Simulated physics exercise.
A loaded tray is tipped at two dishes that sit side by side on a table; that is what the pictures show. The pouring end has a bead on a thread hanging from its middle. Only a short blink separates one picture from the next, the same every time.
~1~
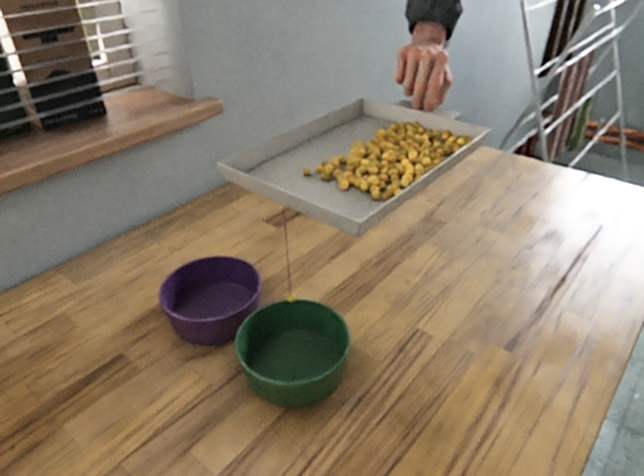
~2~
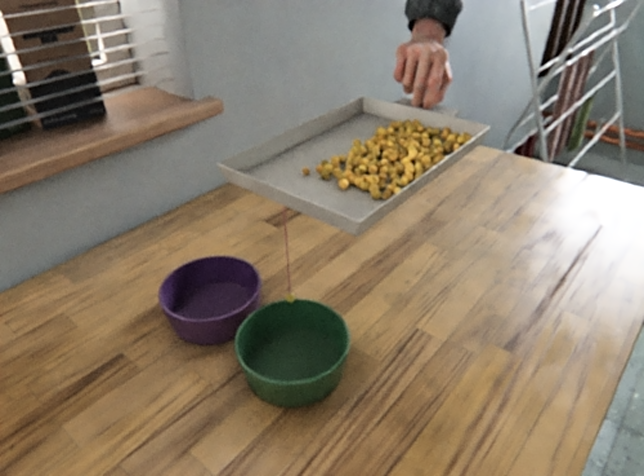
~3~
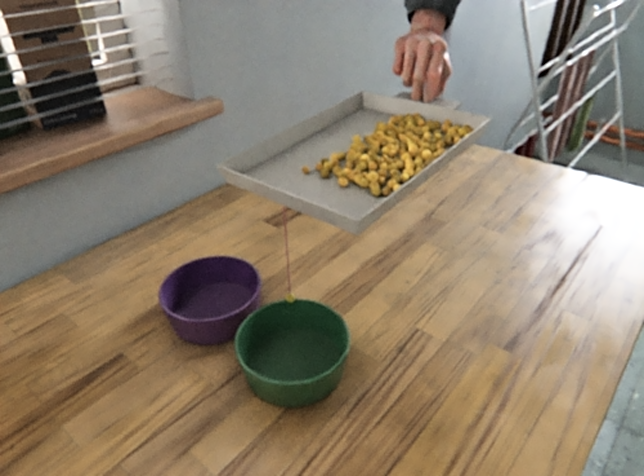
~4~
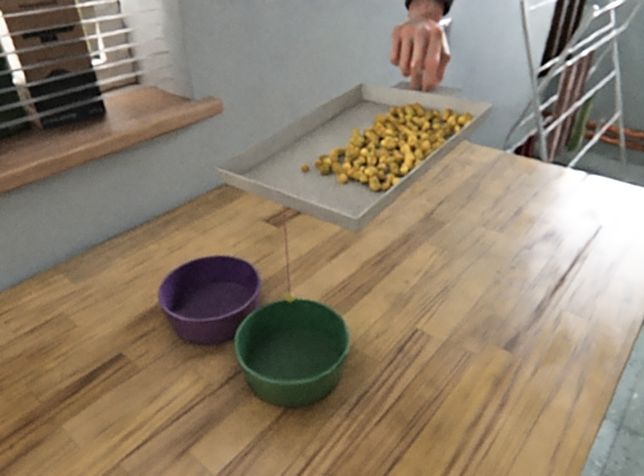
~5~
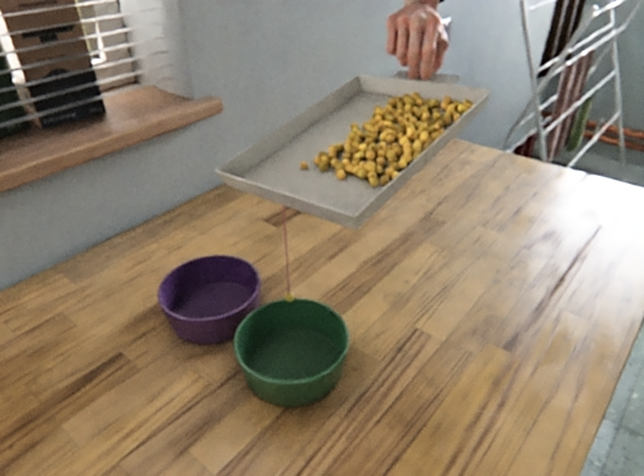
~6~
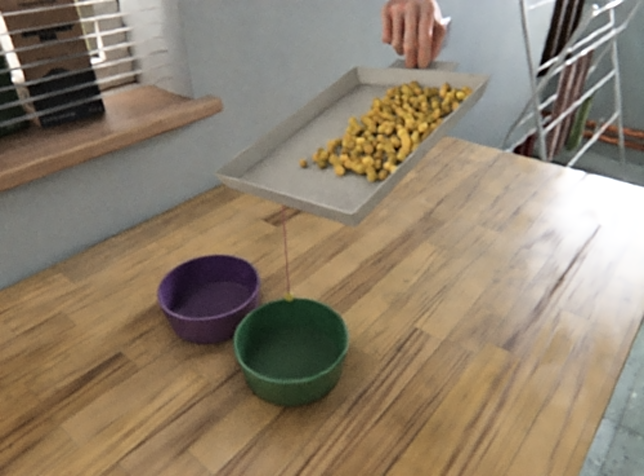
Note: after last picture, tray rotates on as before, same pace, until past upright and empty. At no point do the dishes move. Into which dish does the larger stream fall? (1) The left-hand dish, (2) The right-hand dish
(1) The left-hand dish.
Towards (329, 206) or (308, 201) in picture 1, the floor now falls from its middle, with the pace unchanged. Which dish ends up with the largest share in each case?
The rightmost dish; the rightmost dish.
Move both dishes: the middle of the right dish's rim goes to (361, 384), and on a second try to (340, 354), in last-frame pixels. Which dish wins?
In turn: The left-hand dish; the dish on the left.
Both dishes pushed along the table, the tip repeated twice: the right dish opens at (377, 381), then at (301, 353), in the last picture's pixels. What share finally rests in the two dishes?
It comes to about 30 per cent the first time and about 90 per cent the second.
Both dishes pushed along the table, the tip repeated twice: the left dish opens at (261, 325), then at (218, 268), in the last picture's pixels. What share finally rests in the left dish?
In order, 30 % and 70 %.
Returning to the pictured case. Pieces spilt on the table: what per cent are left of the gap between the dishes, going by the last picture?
Estimate: About 70 in every hundred.
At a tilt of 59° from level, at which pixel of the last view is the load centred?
Its middle sits at about pixel (264, 167).
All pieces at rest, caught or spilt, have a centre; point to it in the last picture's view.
(220, 308).
Soon after the last picture, tray tipped steeply; nearly all on the tray; a stray few in the left dish; a stray few in the air.
A little later, tray tipped right over; most on the tray; a small part in the left dish; a stray few outside both; a small part in the air.
Later still, tray tipped past a quarter turn; a small part in the right dish; most in the left dish; a small part outside both.
At rest, tray tipped past a quarter turn; a small part in the right dish; most in the left dish; a small part outside both.
